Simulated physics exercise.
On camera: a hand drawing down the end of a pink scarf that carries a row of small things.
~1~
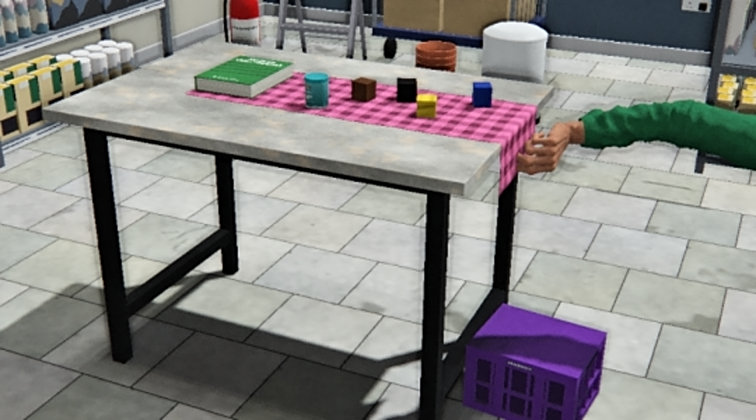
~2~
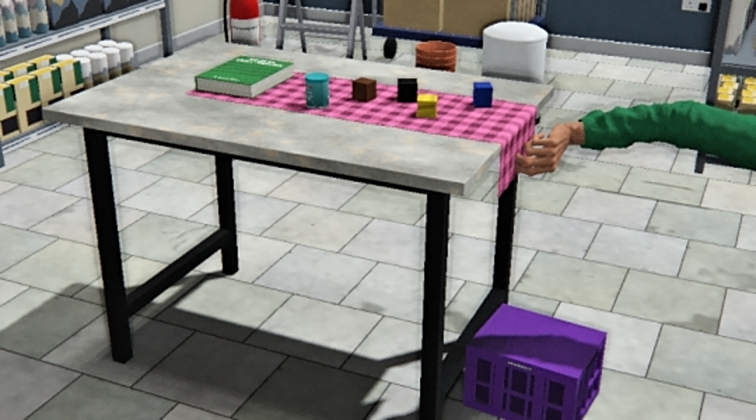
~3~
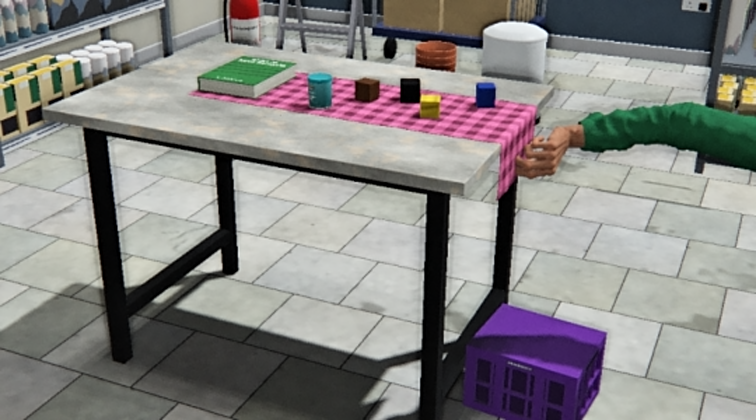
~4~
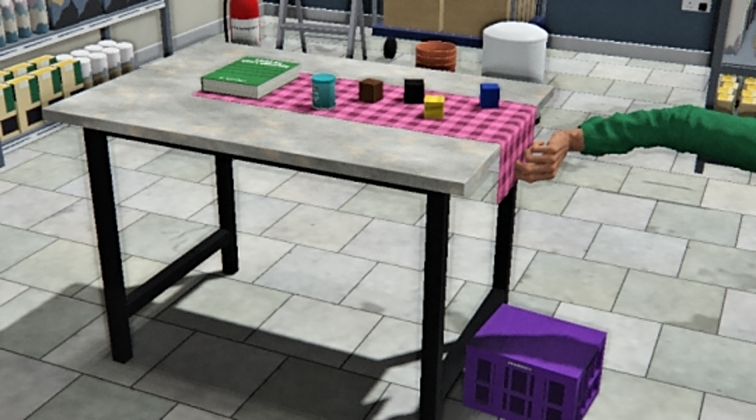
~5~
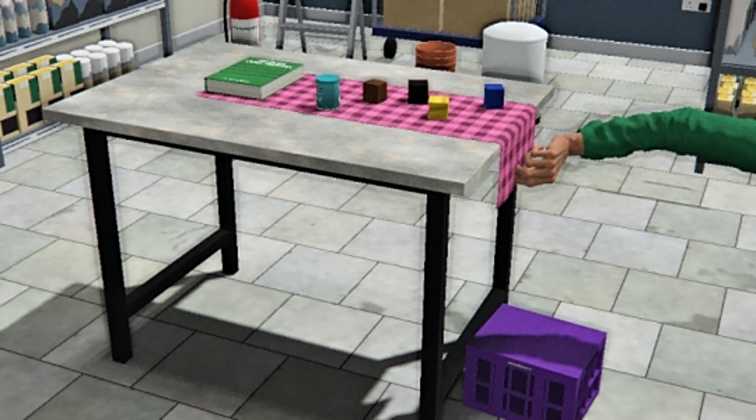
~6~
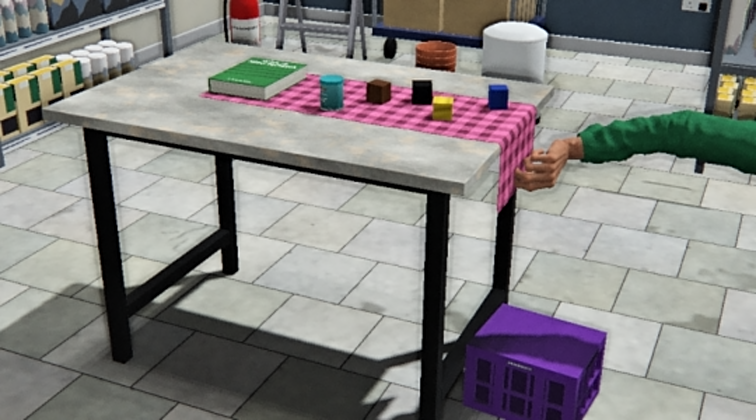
A hand in a green sleeve slowly pulled a pink checked cloth down over the table's right edge, and the book, turquoise can and four small cubes on it shifted slightly right along with it.
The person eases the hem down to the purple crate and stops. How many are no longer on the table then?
Over the edge go four.
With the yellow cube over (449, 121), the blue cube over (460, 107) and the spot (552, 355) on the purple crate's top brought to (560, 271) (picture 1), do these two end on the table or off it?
The yellow cube comes down, the blue cube comes down.
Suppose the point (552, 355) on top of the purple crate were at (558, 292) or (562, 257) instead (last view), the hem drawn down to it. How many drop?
It would be 2 and 1.
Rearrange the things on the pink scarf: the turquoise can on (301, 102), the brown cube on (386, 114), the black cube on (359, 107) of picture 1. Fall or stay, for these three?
The turquoise can keeps its place on top, the brown cube is carried off, the black cube tumbles off.
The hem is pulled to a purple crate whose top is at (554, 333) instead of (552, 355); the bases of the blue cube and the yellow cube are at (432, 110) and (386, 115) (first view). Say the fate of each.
The blue cube is carried off, the yellow cube comes down.
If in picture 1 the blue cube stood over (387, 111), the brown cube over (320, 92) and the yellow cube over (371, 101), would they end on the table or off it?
The blue cube falls; the brown cube stays on; the yellow cube is carried off.
A little later, hem near (513, 242); blue cube gone.
Next, hem near (511, 302); blue cube, yellow cube and black cube gone.
When it is over, hem on the crate; blue cube, yellow cube, black cube and brown cube gone. The table loses four.
